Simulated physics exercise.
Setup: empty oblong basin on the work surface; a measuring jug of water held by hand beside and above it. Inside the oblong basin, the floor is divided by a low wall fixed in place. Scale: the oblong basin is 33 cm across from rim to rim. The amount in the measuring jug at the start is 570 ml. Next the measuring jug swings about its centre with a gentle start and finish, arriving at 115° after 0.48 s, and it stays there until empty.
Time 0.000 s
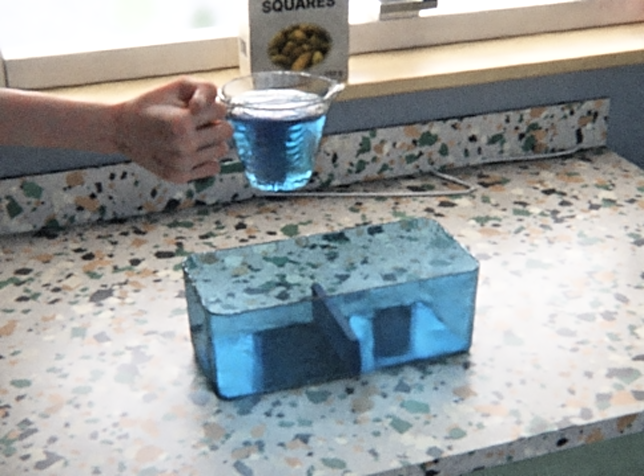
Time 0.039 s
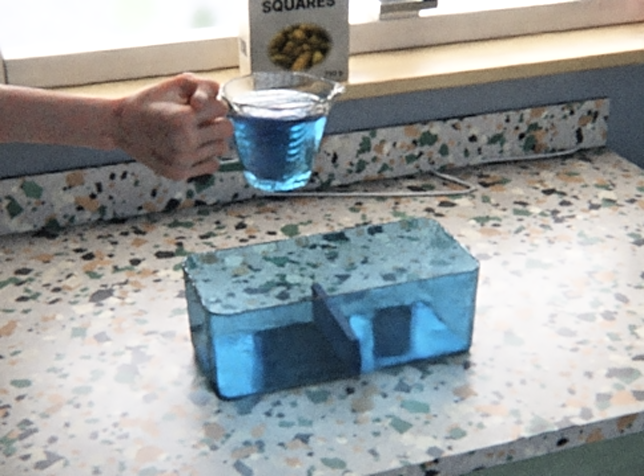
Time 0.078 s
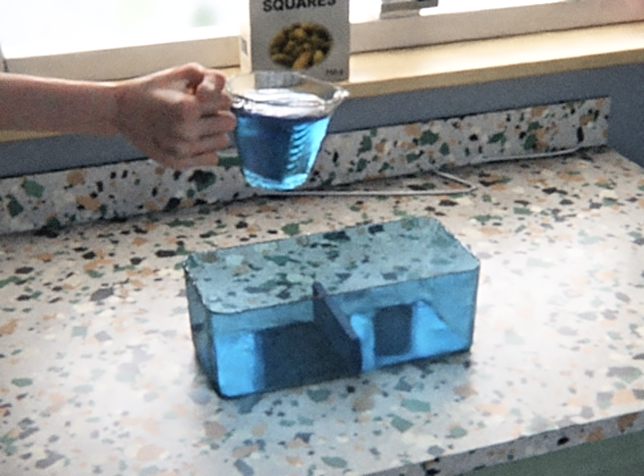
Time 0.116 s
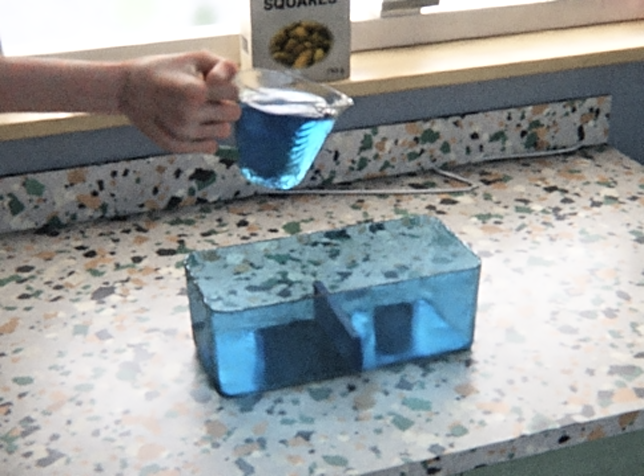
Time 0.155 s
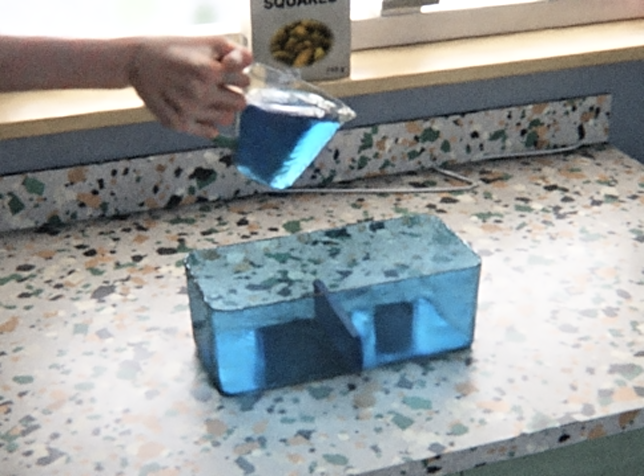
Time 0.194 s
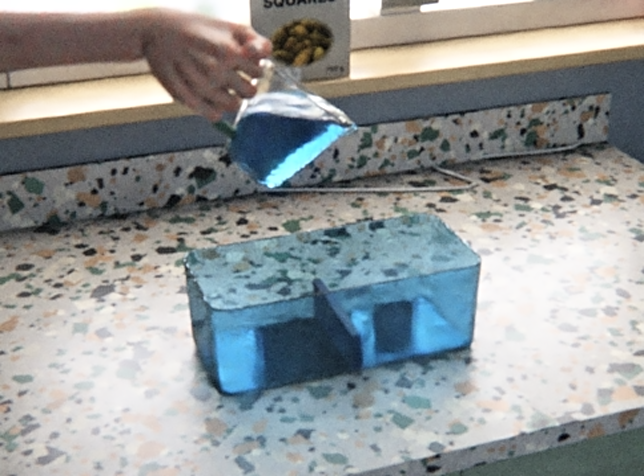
A hand tilts a clear measuring jug of blue liquid rightward above a divided basin.
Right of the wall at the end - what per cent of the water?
Near 84 per cent.
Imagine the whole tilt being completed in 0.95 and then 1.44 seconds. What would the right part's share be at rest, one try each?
Roughly 90 per cent the first time and 95 per cent the second.
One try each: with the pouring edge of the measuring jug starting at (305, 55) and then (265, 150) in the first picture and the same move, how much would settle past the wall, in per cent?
Try 1: Approx. 50 %; try 2: Approx. 10 %.
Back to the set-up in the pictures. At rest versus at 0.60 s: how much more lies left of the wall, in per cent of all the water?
About 6 percent.
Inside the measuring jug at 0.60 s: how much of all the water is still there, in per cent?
Some 0 per cent.
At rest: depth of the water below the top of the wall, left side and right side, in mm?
Roughly 46 mm on the left side and roughly 26 mm on the right.
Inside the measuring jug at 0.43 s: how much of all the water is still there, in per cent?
Some 22 % of it is still there.
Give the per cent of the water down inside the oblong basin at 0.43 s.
About 40 per cent.
After 0.43 s the tilt is 112° and 23 per cent is still to pour, 0 is left of the wall and 40 right of it.
After 0.60 s the tilt is 115° and 0 per cent is still to pour, 2 is left of the wall and 80 right of it.
After 0.78 s the tilt is 115° and 0 per cent is still to pour, 7 is left of the wall and 84 right of it.
After 0.98 s the tilt is 115° and 0 per cent is still to pour, 8 is left of the wall and 84 right of it.
In the end 8 per cent lies left of the wall, 84 right of it and 9 outside.
